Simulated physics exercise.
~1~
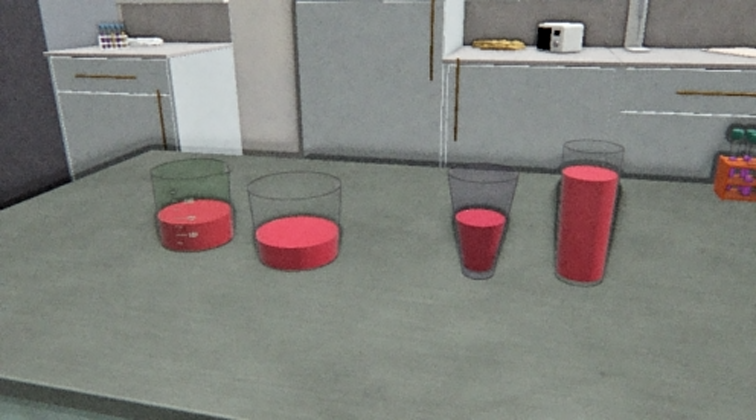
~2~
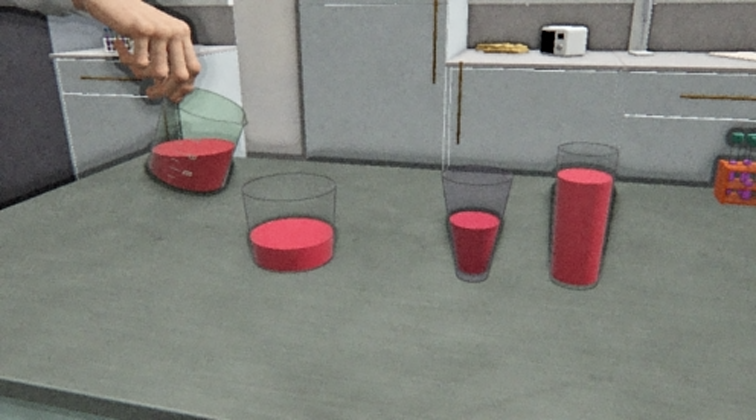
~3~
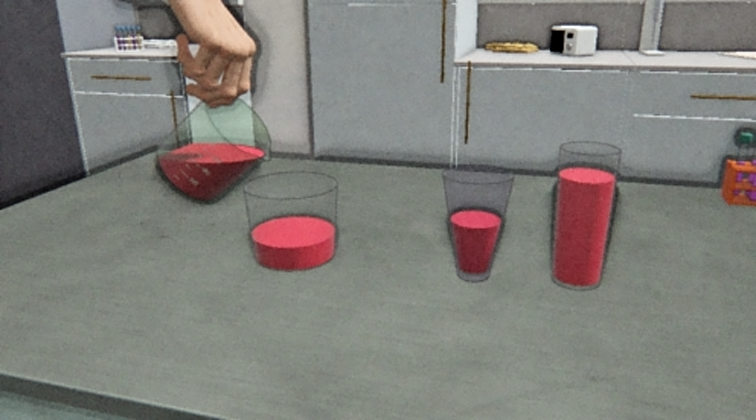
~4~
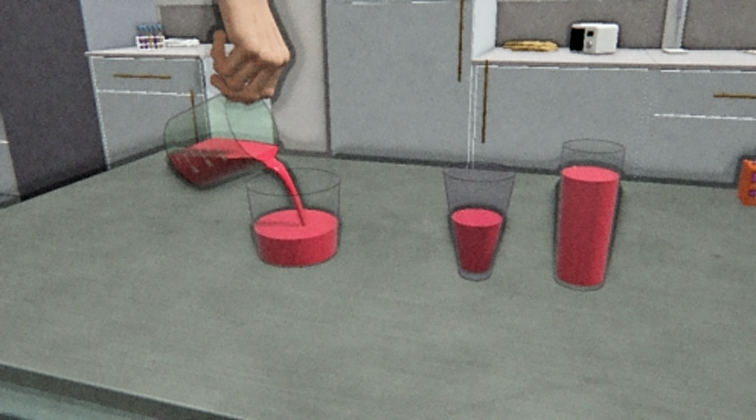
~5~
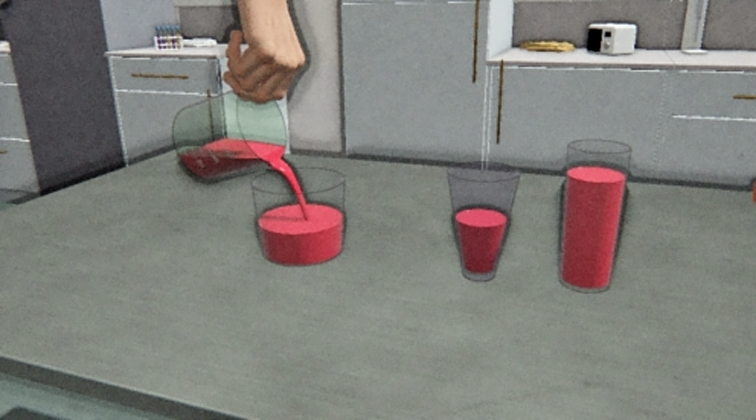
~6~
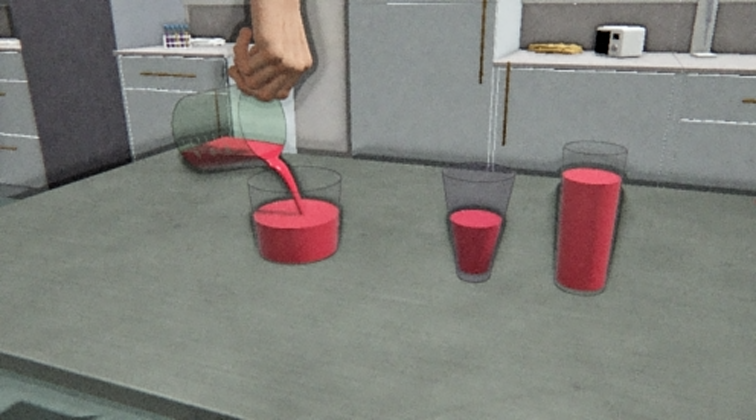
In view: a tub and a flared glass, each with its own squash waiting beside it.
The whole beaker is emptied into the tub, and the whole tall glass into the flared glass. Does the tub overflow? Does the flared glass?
My prediction: The tub is roomy enough. The flared glass is not roomy enough.
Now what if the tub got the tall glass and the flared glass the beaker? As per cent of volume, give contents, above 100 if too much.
The first sits near 60 per cent of capacity and the second near 120 per cent.
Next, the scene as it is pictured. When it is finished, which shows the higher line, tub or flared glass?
The higher surface is in the one on the right.
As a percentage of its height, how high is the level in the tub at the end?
Near 60 in a hundred.
Next, the tub is about half full.
After that, the tub is about two thirds full.
Finally, the tub is about two thirds full; the flared glass is full to the brim with a puddle round it.
